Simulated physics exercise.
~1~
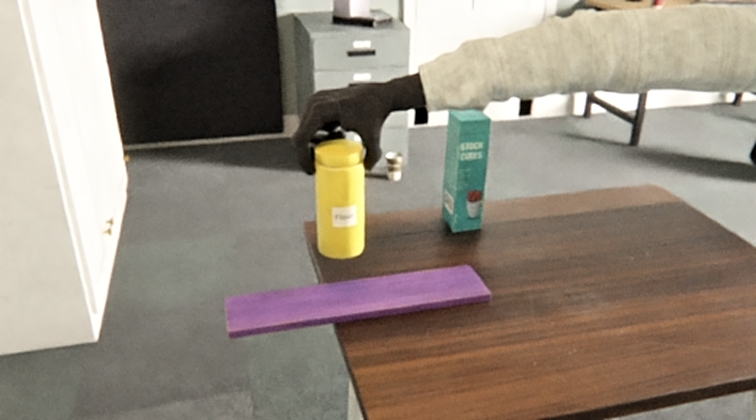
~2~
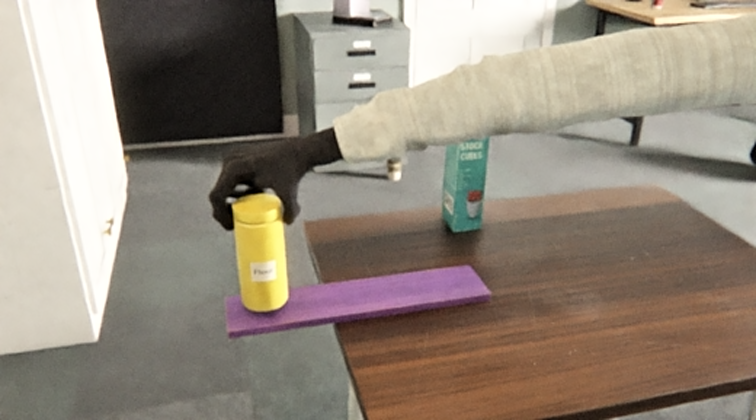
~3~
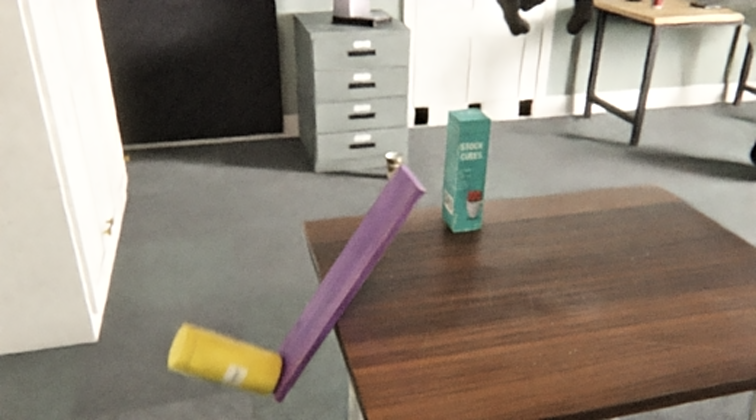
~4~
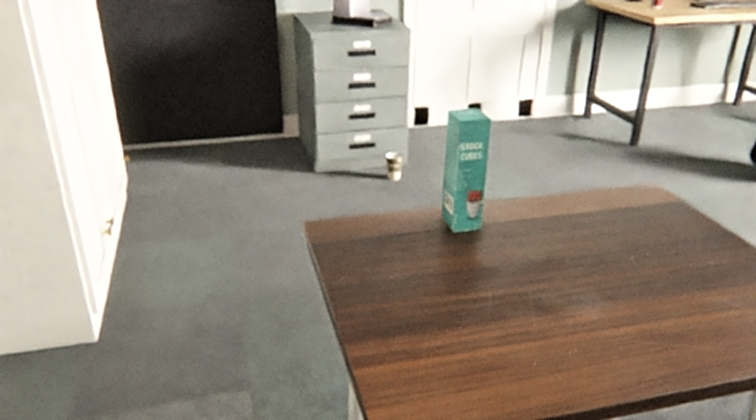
The video shows a gloved hand lowering a yellow jar onto the overhanging left end of a purple board on a wooden table. Once released, the board tips and falls off the edge with the jar, leaving only the turquoise carton standing on the table.
